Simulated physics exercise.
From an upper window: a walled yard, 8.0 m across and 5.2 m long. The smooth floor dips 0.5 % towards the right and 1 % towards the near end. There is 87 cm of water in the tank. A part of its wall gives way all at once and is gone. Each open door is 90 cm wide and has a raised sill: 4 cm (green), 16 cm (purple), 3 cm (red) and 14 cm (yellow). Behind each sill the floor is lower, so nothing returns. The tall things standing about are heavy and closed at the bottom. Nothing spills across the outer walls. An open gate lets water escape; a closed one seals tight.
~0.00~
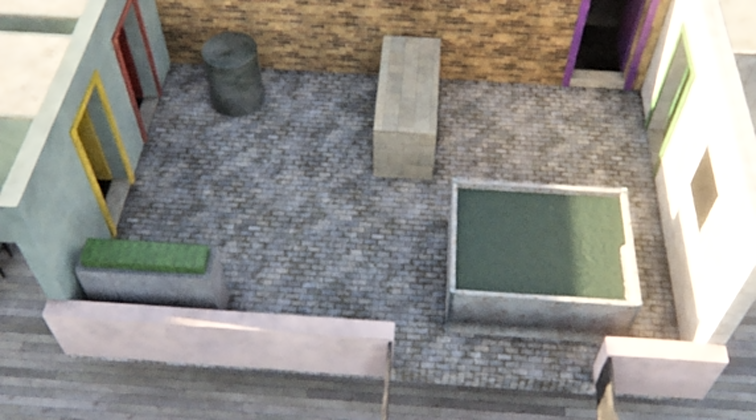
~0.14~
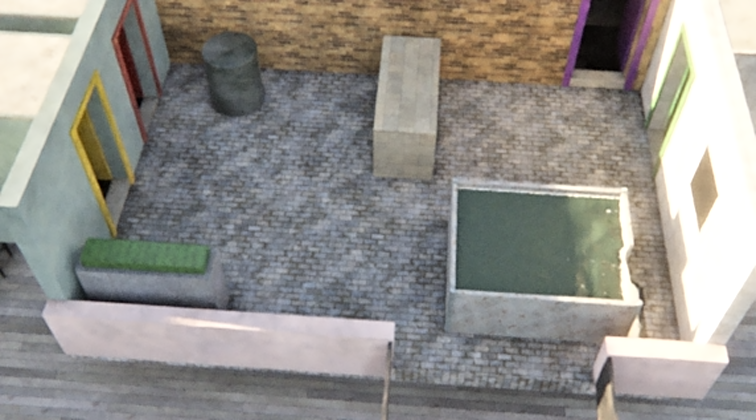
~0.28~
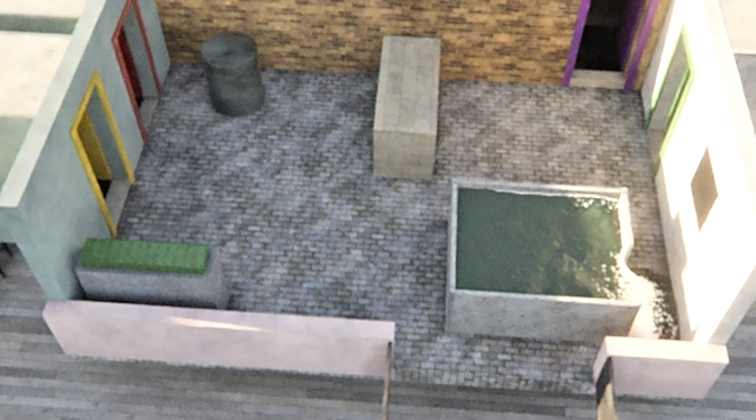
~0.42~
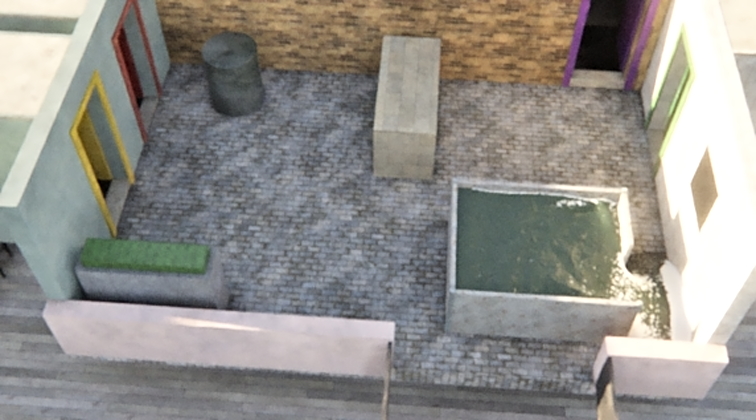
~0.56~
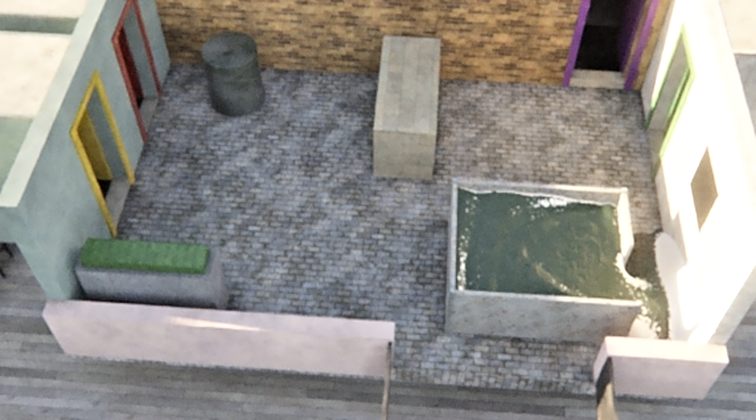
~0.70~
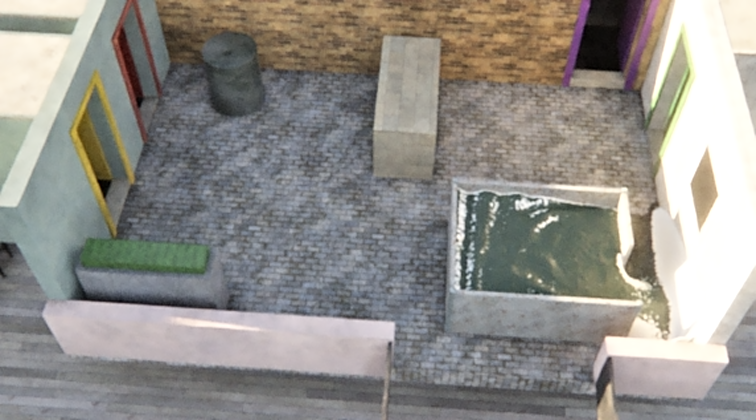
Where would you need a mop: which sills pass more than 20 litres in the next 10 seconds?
Door by door: At the green door it goes over the limit; at the purple door it goes over the limit; at the red door it stays under the limit; at the yellow door it keeps below the limit.
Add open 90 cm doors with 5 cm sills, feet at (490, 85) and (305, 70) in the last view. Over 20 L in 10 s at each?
In turn: Over, not over.
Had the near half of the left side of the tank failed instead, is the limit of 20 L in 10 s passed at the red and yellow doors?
Then: Red above, yellow above.
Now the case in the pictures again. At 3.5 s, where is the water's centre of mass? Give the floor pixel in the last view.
Near (551, 249).
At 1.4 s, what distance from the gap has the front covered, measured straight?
About 4.2 m.
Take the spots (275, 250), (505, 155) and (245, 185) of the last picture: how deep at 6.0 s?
Roughly 1, 7 and 1 cm, in turn.
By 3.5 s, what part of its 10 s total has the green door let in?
About 10 per cent.
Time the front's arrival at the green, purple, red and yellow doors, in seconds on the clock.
Green 1.0 s, purple 1.6 s, red 6.5 s, yellow 5.0 s.
After 1.4 s water covers 20 % of the floor and is deepest (77 cm) near (683, 360); green door 4 cm at the sill, 0 L in, purple door not reached, red door not reached, yellow door not reached.
After 2.2 s water covers 35 % of the floor and is deepest (60 cm) near (685, 372); green door 6 cm at the sill, 0 L in, purple door 30 cm at the sill, 0 L in, red door not reached, yellow door not reached.
After 3.5 s water covers 45 % of the floor and is deepest (40 cm) near (685, 372); green door 8 cm at the sill, 5 L in, purple door 28 cm at the sill, 100 L in, red door not reached, yellow door not reached.
After 6.0 s water covers 65 % of the floor and is deepest (28 cm) near (685, 372); green door 7 cm at the sill, 22 L in, purple door 18 cm at the sill, 157 L in, red door not reached, yellow door 3 cm at the sill, 0 L in.
After 10.0 s water covers 85 % of the floor and is deepest (20 cm) near (665, 247); green door 9 cm at the sill, 61 L in, purple door 13 cm at the sill, 161 L in, red door 2 cm at the sill, 0 L in, yellow door 4 cm at the sill, 0 L in.
